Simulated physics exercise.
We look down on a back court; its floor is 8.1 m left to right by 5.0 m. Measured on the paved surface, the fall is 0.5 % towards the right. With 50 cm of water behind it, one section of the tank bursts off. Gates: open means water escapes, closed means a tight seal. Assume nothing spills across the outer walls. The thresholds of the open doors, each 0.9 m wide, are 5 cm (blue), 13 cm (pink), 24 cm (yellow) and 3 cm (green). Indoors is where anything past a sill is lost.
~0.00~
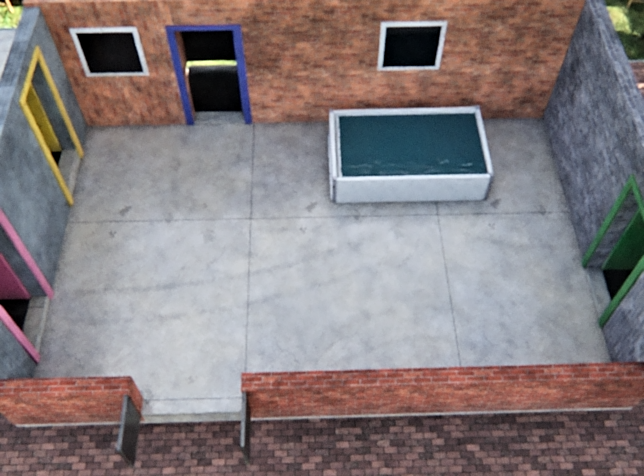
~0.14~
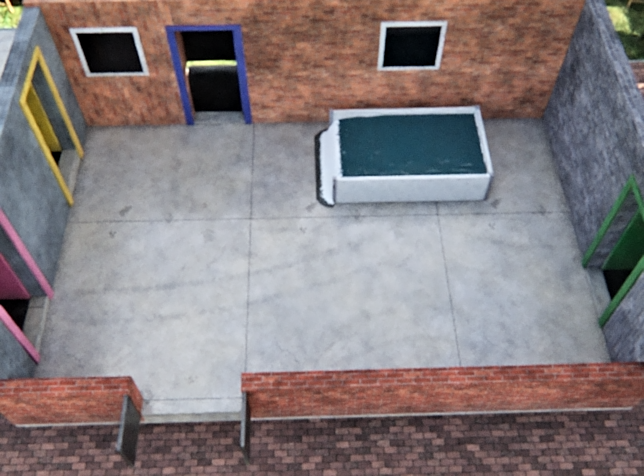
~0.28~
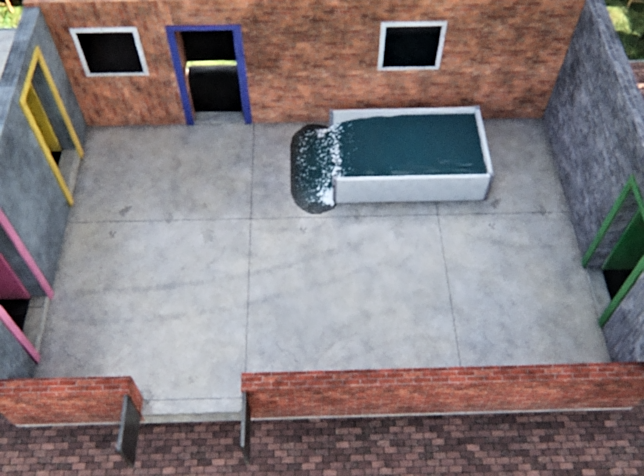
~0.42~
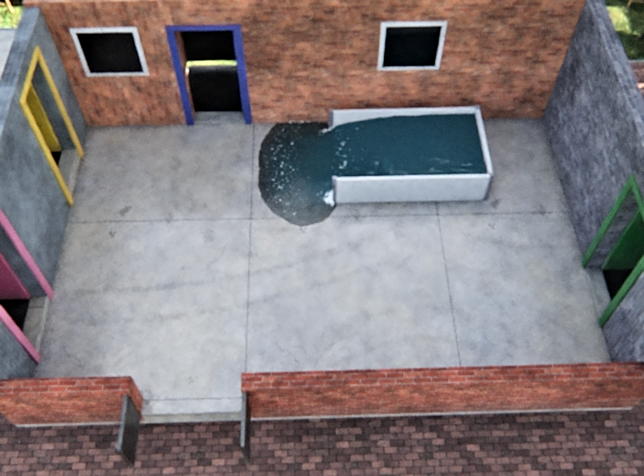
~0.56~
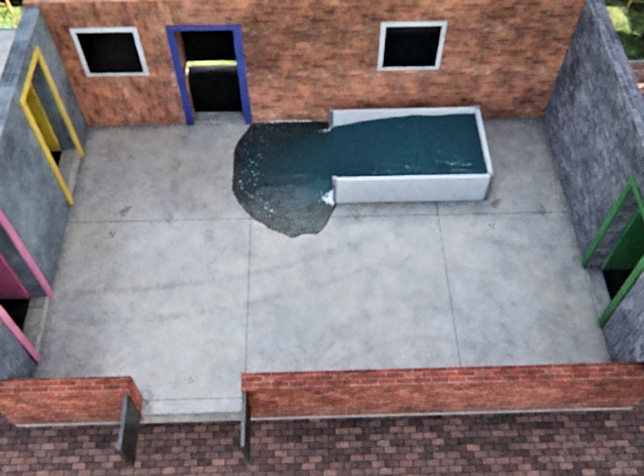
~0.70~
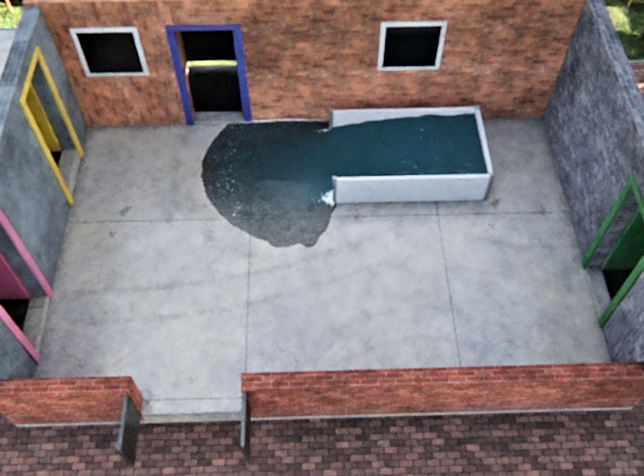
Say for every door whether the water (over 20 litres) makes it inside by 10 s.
Blue door: Over. Pink door: Not over. Yellow door: Not over. Green door: Not over.
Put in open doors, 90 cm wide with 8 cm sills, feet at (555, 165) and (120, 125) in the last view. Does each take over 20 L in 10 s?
Door 1: Lower; door 2: Higher.
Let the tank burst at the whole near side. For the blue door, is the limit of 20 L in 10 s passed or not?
Note: Blue door, short of the mark.
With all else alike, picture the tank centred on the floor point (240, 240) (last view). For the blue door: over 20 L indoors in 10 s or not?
So the blue door keeps within it.
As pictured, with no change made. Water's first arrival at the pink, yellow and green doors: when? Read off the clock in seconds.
Pink: 2.8 s; yellow: 1.5 s; green: 9.5 s.
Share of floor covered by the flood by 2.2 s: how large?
Around 35 per cent.
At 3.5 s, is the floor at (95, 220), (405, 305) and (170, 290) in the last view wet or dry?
First spot submerged, second not yet wet, third submerged.
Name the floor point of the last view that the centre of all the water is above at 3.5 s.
Its balance point sits around (227, 191).
After 1.4 s water covers 25 % of the floor and is deepest (22 cm) near (326, 176); blue door 9 cm at the sill, 0 L in, pink door not reached, yellow door not reached, green door not reached.
After 2.2 s water covers 35 % of the floor and is deepest (28 cm) near (87, 133); blue door 11 cm at the sill, 7 L in, pink door not reached, yellow door 19 cm at the sill, 0 L in, green door not reached.
After 3.5 s water covers 45 % of the floor and is deepest (24 cm) near (94, 148); blue door 8 cm at the sill, 26 L in, pink door 10 cm at the sill, 0 L in, yellow door 22 cm at the sill, 0 L in, green door not reached.
After 6.0 s water covers 50 % of the floor and is deepest (16 cm) near (32, 387); blue door 6 cm at the sill, 34 L in, pink door 9 cm at the sill, 1 L in, yellow door 9 cm at the sill, 0 L in, green door not reached.
After 10.0 s water covers 90 % of the floor and is deepest (10 cm) near (610, 384); blue door 4 cm at the sill, 44 L in, pink door 6 cm at the sill, 2 L in, yellow door 3 cm at the sill, 0 L in, green door 7 cm at the sill, 2 L in.
